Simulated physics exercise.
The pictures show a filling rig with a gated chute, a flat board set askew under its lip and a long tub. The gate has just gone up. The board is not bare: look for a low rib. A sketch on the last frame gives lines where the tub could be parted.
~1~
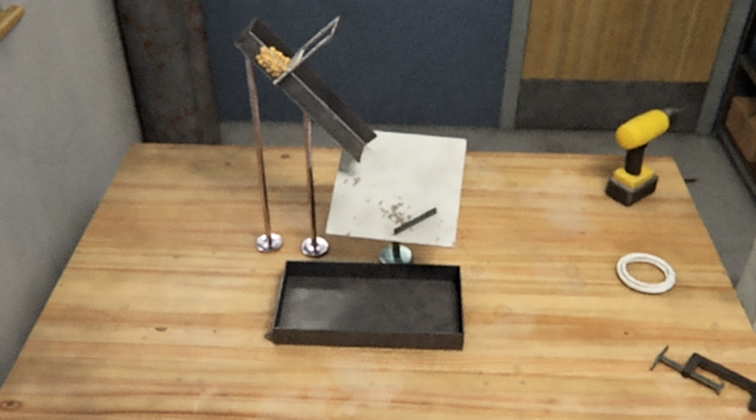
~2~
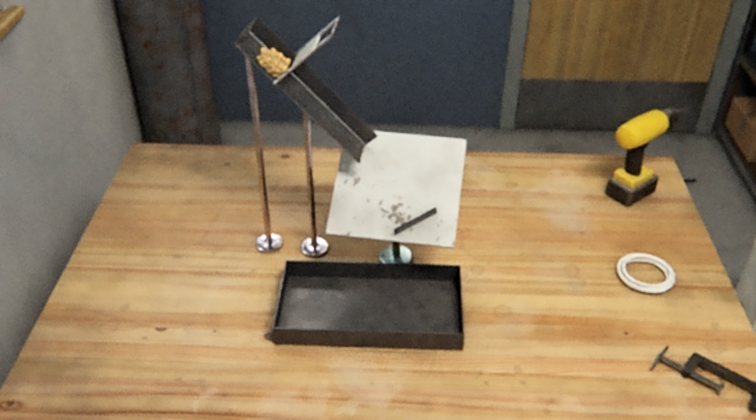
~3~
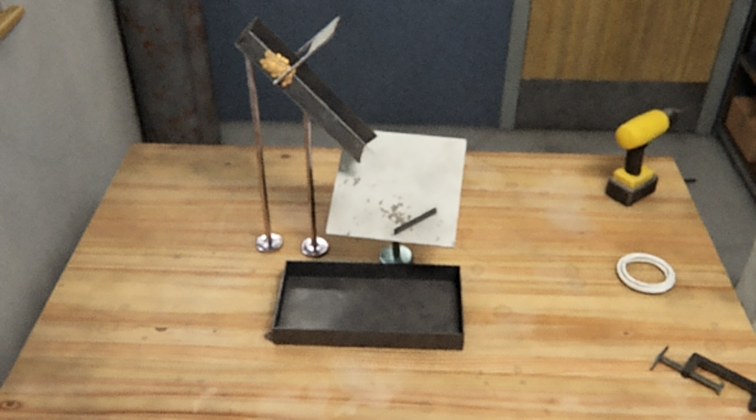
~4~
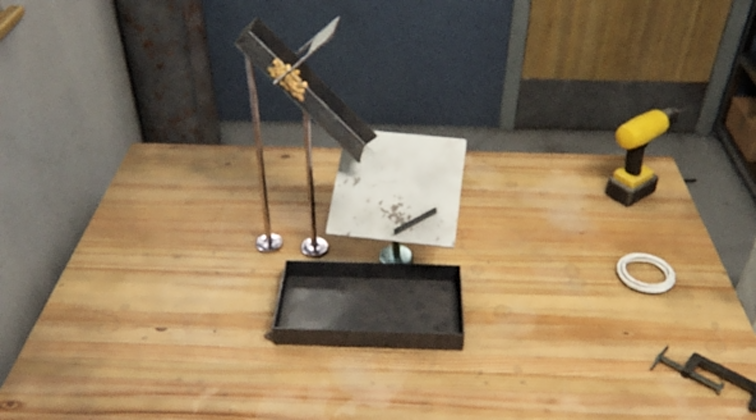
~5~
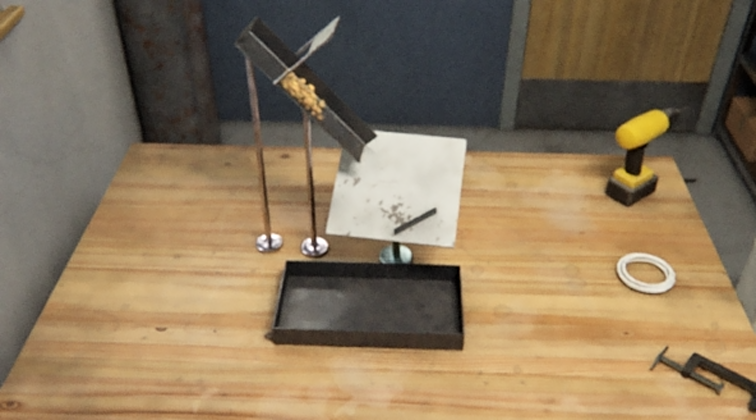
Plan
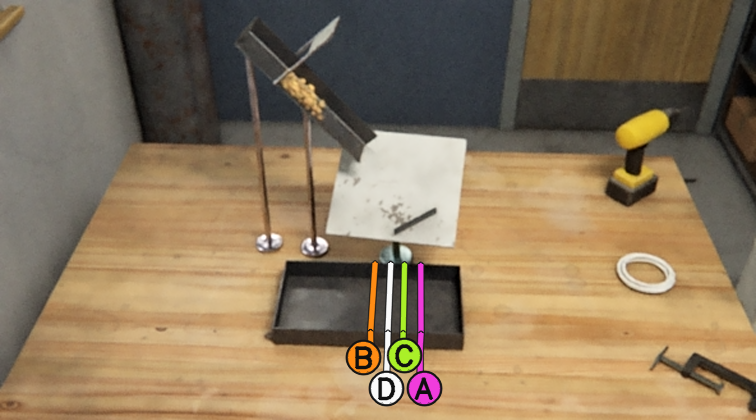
Dried chickpeas bunched behind a raised gate near the top of a dark, sloping chute begin sliding down it to the right, stretching out as they pass beneath the gate, above a tilted pale board and an empty black tub.
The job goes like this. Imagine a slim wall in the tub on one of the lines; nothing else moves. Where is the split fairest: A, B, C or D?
B works best here.
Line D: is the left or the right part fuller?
More lands on the left.
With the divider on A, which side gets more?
More lands on the left.
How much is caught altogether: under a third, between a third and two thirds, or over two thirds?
Between a third and two thirds.
On the marked copy, line A crosses the front rim at (421, 332); line B crosses the front rim at (370, 331); line C crosses the front rim at (403, 332); line D crosses the front rim at (387, 331).
Choosing A, of what is caught, all but a few on the left of the divider, a small share on the right.
Choosing B, of what is caught, close to half on the left of the divider, close to half on the right.
Choosing C, of what is caught, all but a few on the left of the divider, a small share on the right.
Choosing D, of what is caught, the bulk on the left of the divider, a small share on the right.
